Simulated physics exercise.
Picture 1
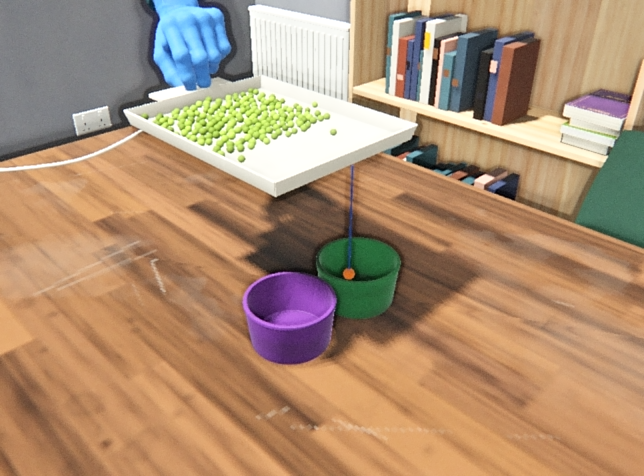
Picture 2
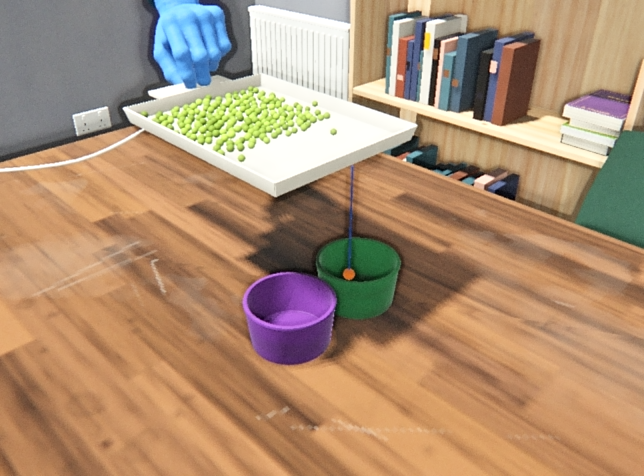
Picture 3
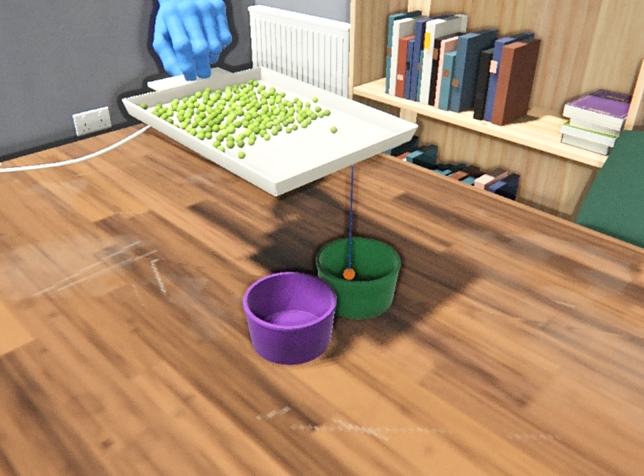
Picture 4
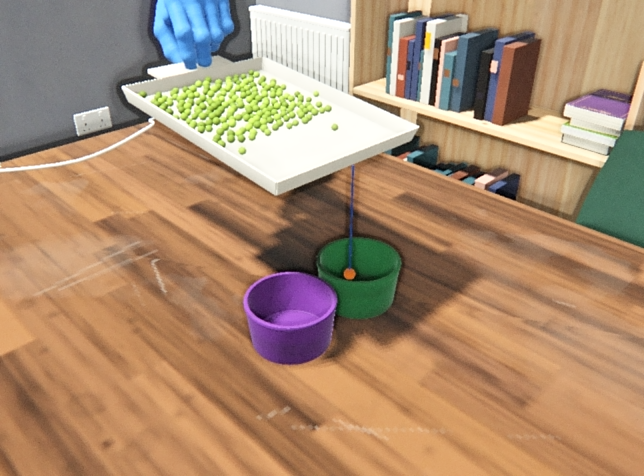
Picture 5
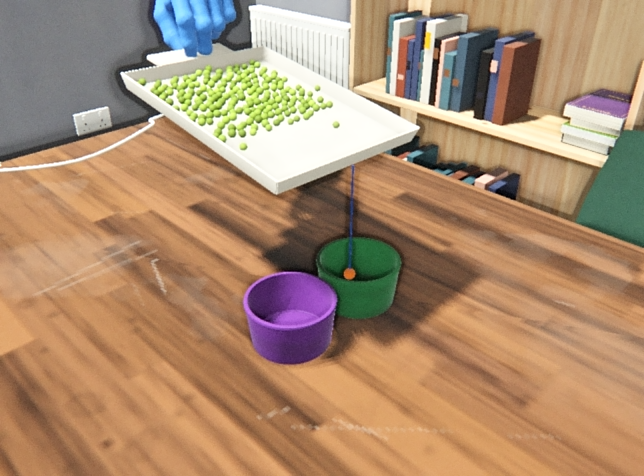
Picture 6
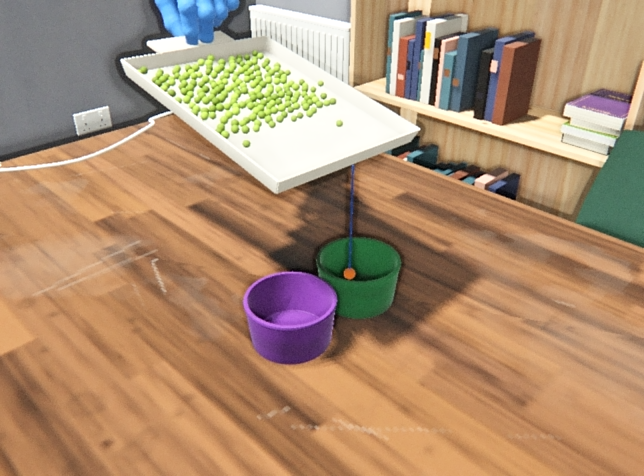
A blue-gloved hand is at the far end of a white tray of green peas, seen from slightly above in a room with a wood-look floor, a radiator and bookshelves. An orange bead hangs on a thread from the tray's near end, by a purple dish at left and a green one behind it at right. The tray's far end slowly rises while the camera stays still.
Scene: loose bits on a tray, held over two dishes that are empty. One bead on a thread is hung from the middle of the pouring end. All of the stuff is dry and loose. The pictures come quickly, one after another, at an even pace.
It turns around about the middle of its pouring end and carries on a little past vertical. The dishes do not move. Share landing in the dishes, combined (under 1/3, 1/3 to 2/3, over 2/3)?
Under 1/3.
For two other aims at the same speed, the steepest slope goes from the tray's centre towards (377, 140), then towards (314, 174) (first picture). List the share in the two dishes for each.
Roughly 20 percent first and 0 percent second.
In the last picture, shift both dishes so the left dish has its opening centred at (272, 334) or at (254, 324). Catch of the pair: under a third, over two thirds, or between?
Where the dishes stand first, less than a third; where they stand second, less than a third.
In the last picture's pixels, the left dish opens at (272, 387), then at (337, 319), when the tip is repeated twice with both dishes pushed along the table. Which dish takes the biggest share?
The one on the right side; the one on the right side.
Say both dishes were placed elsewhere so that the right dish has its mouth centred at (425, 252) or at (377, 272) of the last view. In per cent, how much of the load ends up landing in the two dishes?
Trial 1 around 60 percent, trial 2 around 30 percent.
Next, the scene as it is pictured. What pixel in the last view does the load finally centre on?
The centre settles at about (440, 337).
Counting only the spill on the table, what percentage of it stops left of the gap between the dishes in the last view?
It works out at some 10 percent.
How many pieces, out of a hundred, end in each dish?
Left dish: 0; right dish: 0 percent.
Shortly afterwards, tray tipped steeply; the bulk on the tray; a little outside both; only a few in the air.
Next, tray tipped right over; a little on the tray; only a few in the right dish; near half outside both; near a third in the air.
Some moments later, tray tipped past a quarter turn; only a few in the right dish; all but a few outside both.
In the end, tray tipped past a quarter turn; none at all in the left dish; only a few in the right dish; all but a few outside both.
